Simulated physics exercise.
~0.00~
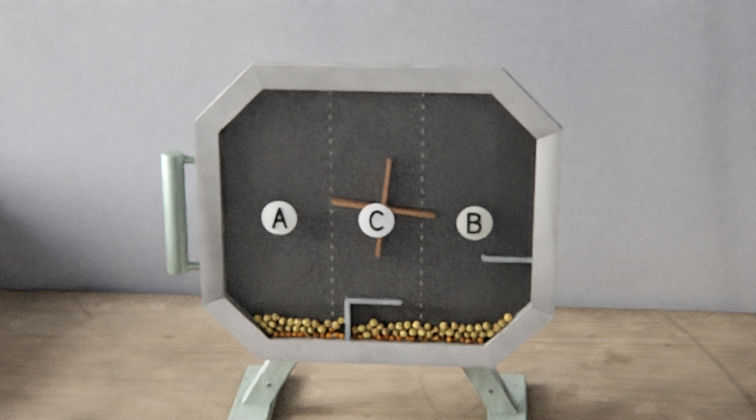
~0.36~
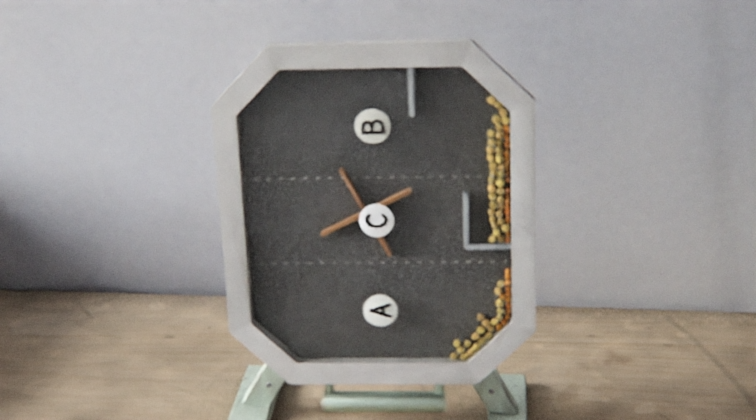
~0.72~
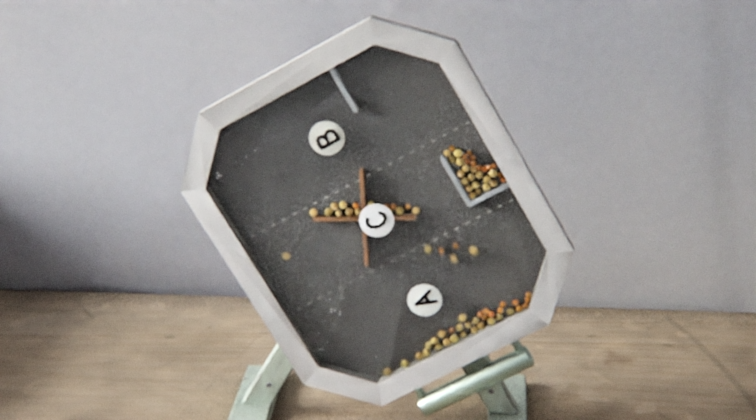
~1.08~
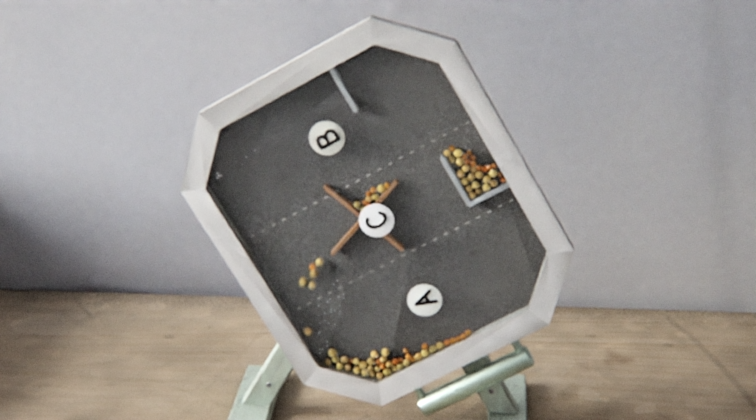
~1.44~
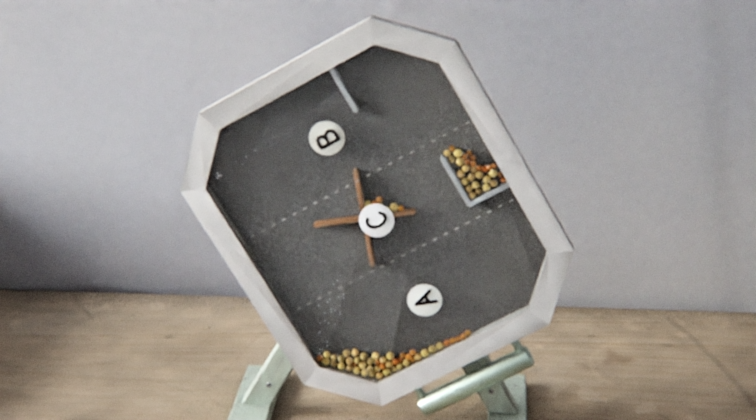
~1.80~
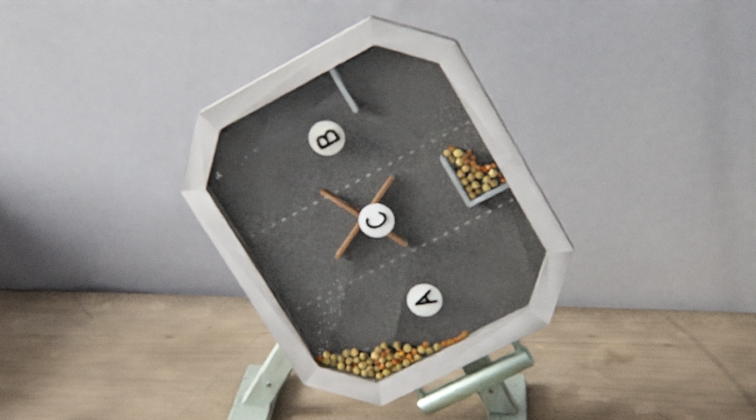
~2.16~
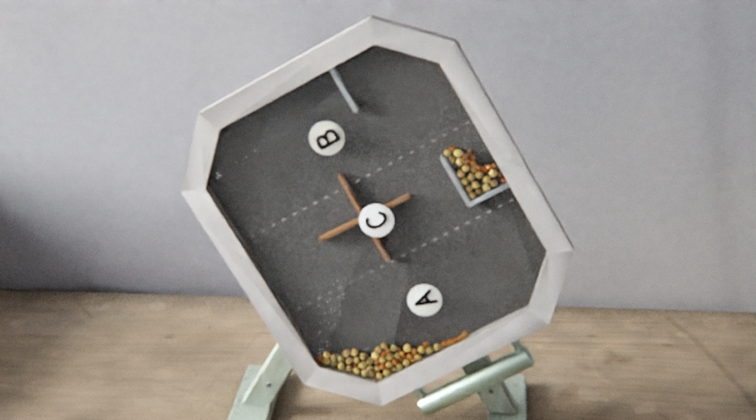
An eight-sided grey display case with a dark interior, seen from the front by a still camera, stands on pale green feet on a wooden surface before a grey wall. Yellow and smaller orange chickpeas lie along its bottom, below the letters A, C and B and a brown cross. The case swings anticlockwise onto its side, the chickpeas banked along the right, then tilts further and stops. Some spill over the turning cross and slide down past A. Finally most rest at the bottom in A's strip, the others held in a grey bracket in C's, while B's is empty.
